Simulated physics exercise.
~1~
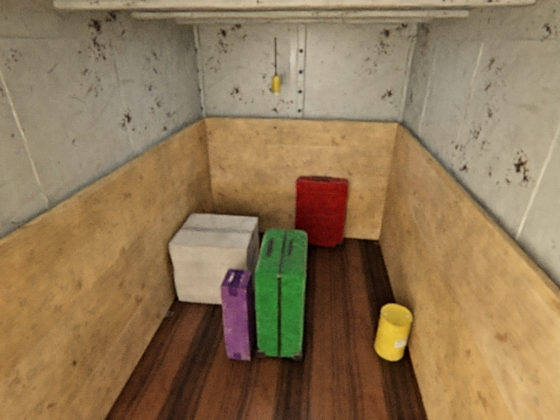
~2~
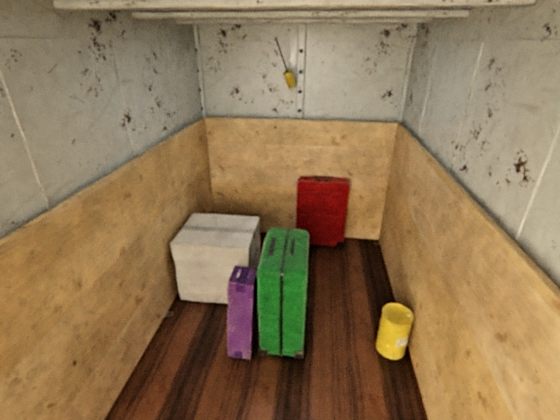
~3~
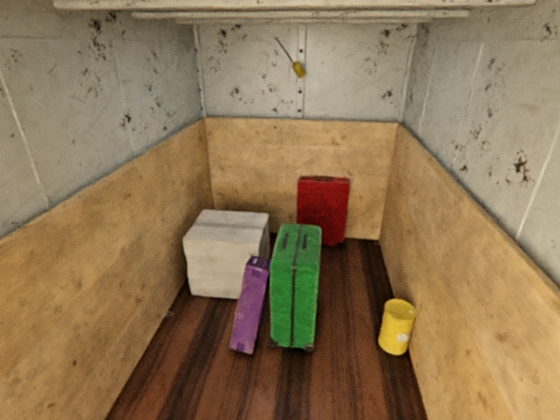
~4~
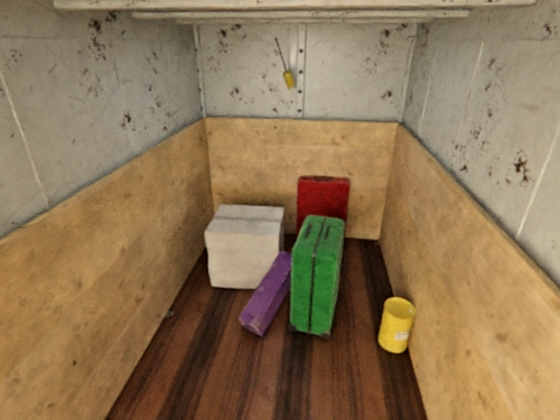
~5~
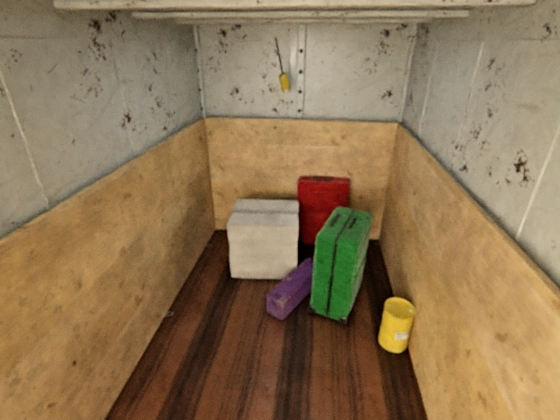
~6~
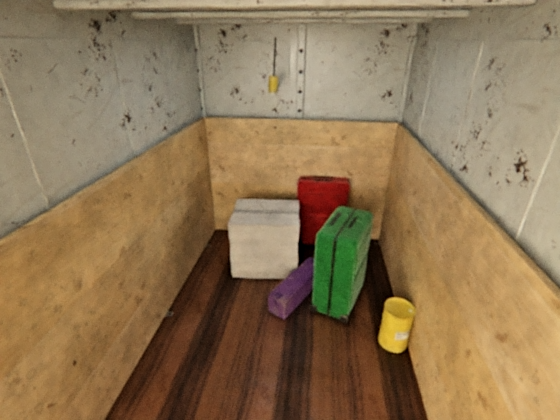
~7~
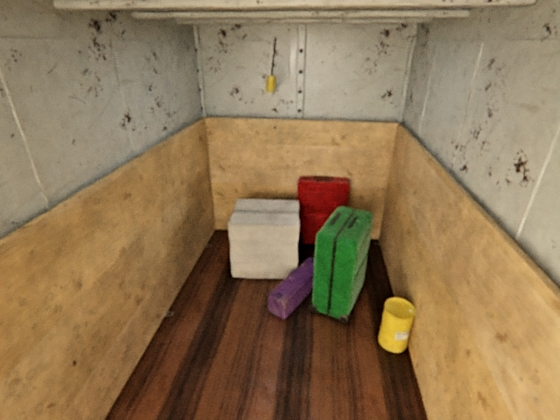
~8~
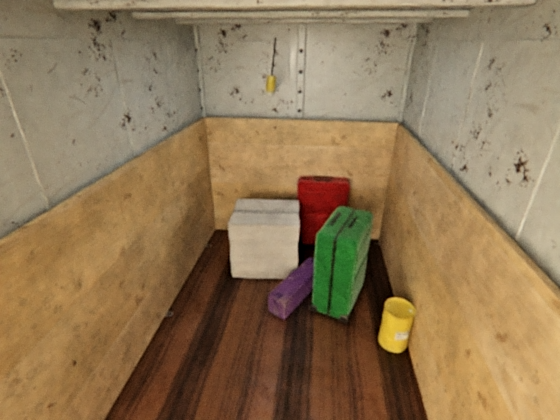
At first, a white box, a narrow purple box, a green case, a red case and a yellow canister stand on the dark wooden floor of a van's load bay, with a small yellow lamp hanging at the front wall. The lamp swings to the right, and the purple box begins to lean. The white box and green case slide forwards and to the right, while the purple box tips onto its side between them. The red case and yellow canister hardly shift. Finally the load stops, with the green case upright, the purple box lying down and the lamp hanging almost straight.
